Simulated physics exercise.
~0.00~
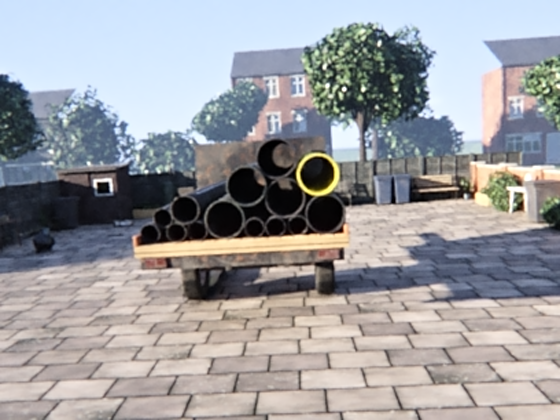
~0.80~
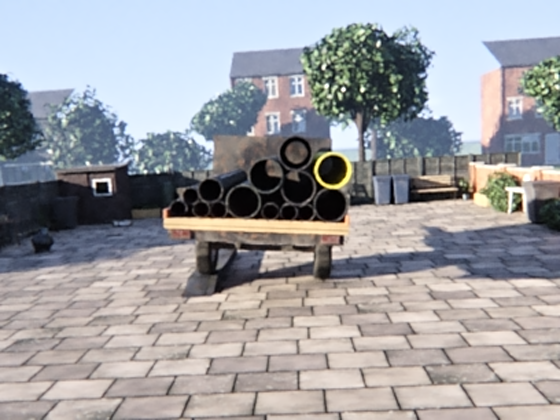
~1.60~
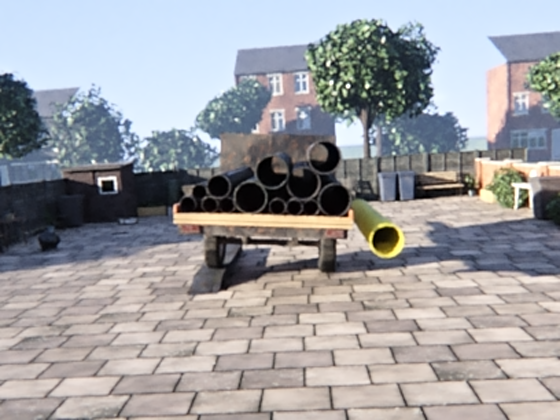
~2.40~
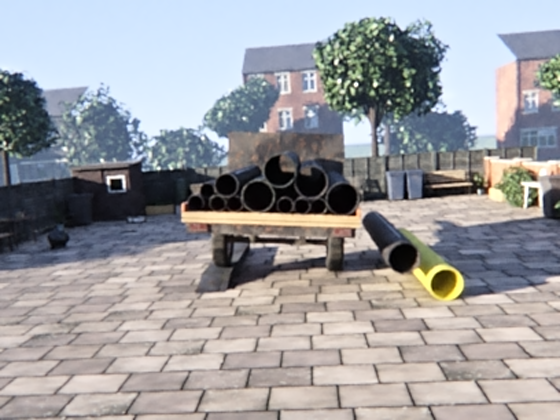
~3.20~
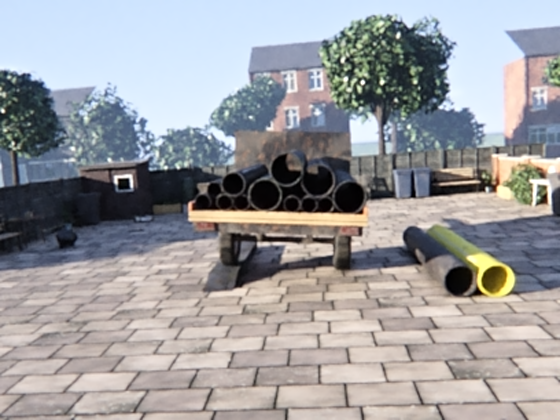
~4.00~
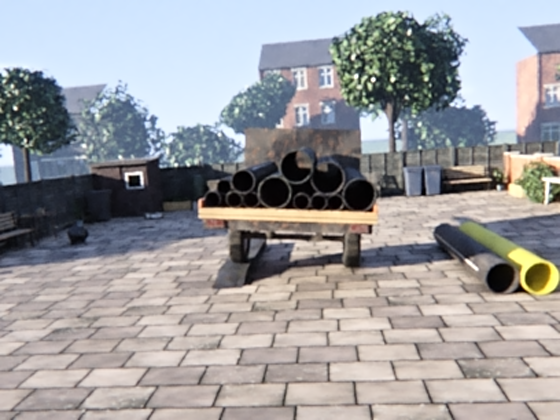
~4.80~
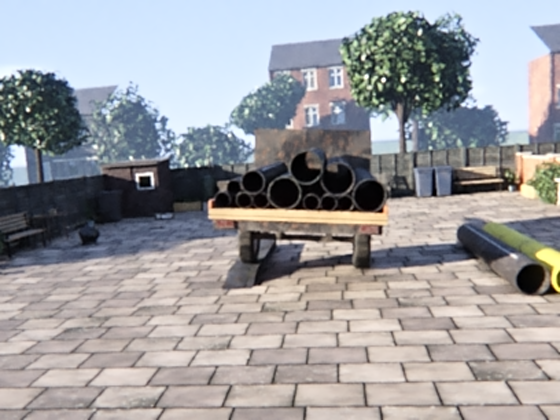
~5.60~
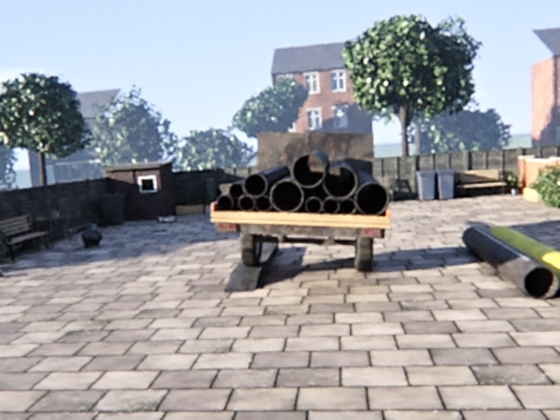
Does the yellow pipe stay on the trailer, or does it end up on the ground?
It ends up on the ground, having rolled off the right side of the trailer, with a black pipe lying beside it.
